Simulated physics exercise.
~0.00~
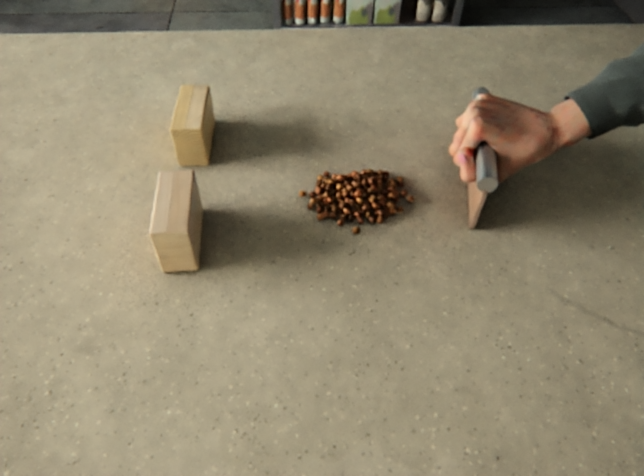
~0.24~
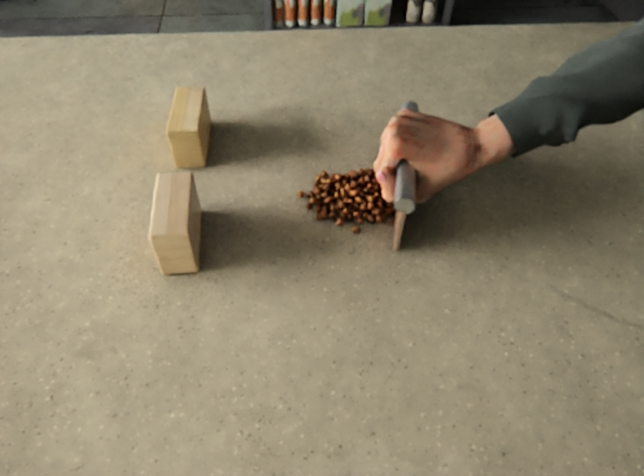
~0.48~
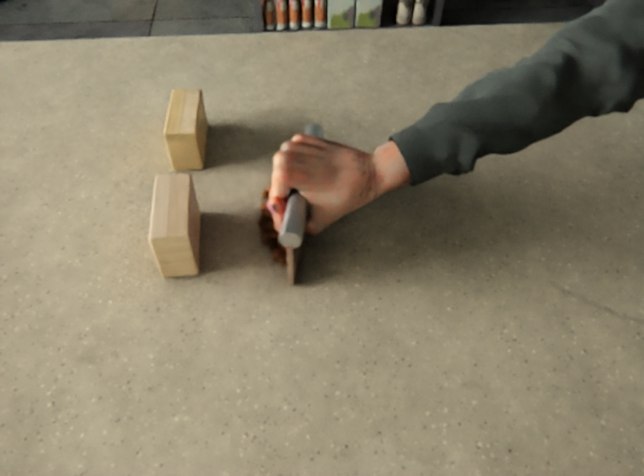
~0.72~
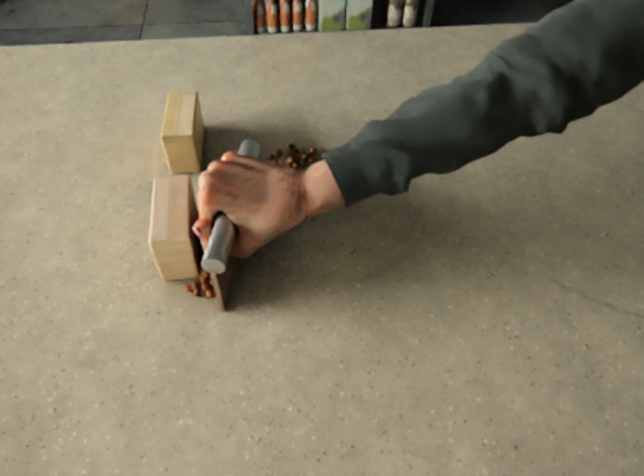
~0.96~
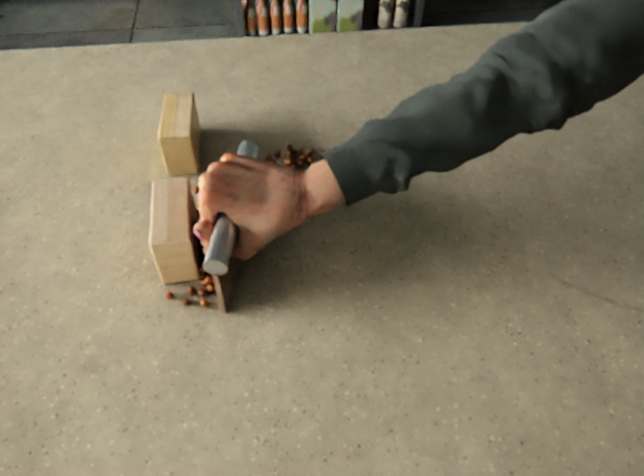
A hand in a dark grey-green sleeve holds a scraper with a grey, rod-like handle on the right of a speckled grey-brown countertop, seen from above at an angle. A loose heap of small brown cereal balls sits mid-counter, and two pale wooden blocks stand on the left with a narrow gap between them. The hand pushes the scraper leftwards into the heap and sweeps it towards the blocks. The scraper stops close against the near block, with some pieces left behind by the wrist. A few balls spill around the near block's front corner, while most stay held up before the blocks.
